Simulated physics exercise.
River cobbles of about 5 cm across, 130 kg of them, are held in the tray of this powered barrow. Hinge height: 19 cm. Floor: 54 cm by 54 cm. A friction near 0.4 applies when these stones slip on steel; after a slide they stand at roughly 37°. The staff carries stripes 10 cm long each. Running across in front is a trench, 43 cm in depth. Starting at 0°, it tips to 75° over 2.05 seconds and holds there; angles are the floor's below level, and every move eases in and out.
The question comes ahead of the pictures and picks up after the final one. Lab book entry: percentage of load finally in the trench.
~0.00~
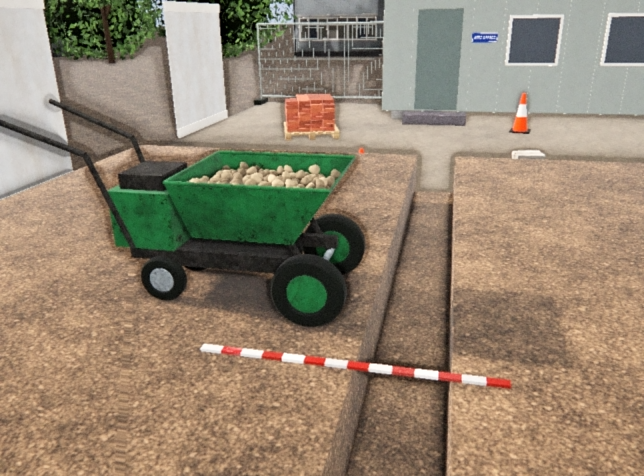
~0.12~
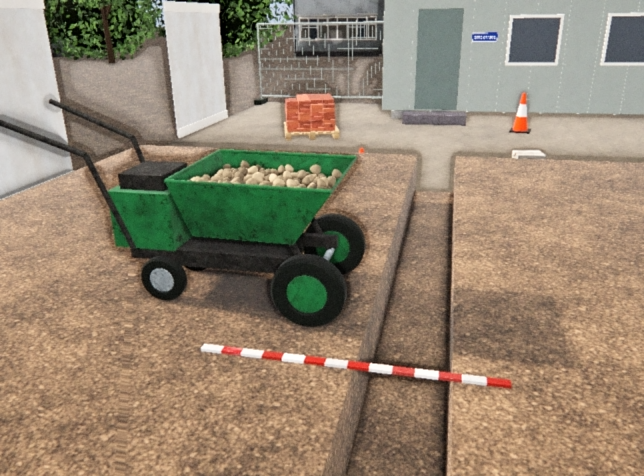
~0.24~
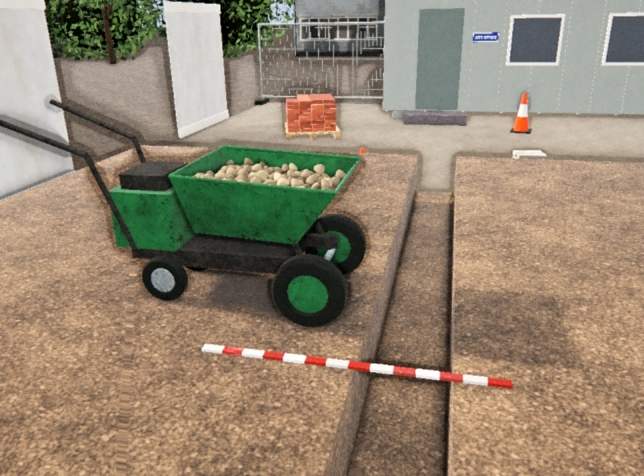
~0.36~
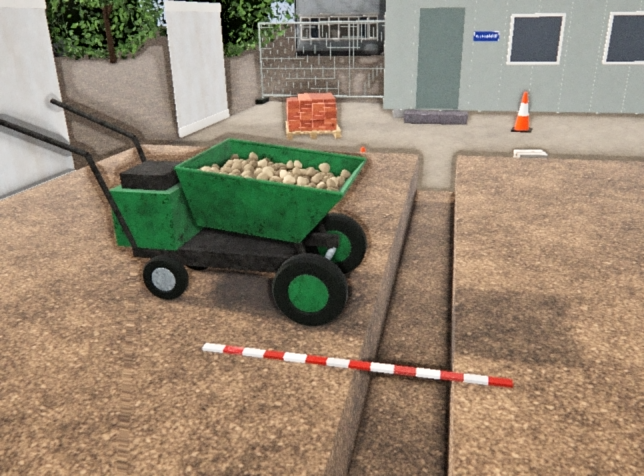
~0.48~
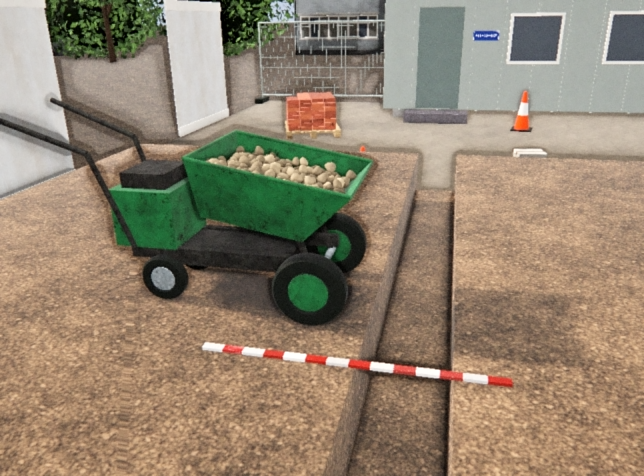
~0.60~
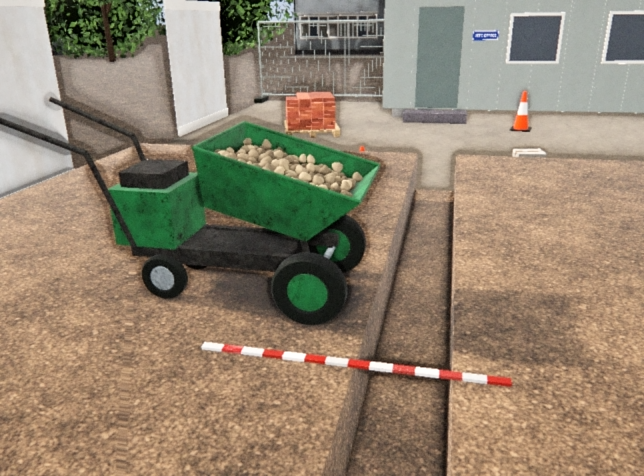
Approx. 55 percent.
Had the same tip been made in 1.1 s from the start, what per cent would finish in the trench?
About 45 percent, I'd say.
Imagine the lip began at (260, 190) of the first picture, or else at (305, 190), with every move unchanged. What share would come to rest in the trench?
It comes to about 100 and 80 in a hundred.
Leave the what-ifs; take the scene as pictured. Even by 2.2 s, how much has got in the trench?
About 25%.
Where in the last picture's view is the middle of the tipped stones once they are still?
Around (445, 356).
After 1.5 s the floor is at 63°; 100 % in the tray; the foremost stones are at (430, 242).
After 2.2 s the floor is at 75°; 40 % in the tray, 23 % in the trench, 37 % past the trench; the foremost stones are at (563, 327).
After 2.5 s the floor is at 75°; 17 % in the tray, 37 % in the trench, 47 % past the trench; the foremost stones are at (616, 322).
After 4.4 s the floor is at 75°; 0 % in the tray, 55 % in the trench, 45 % past the trench; the foremost stones are at (636, 324).
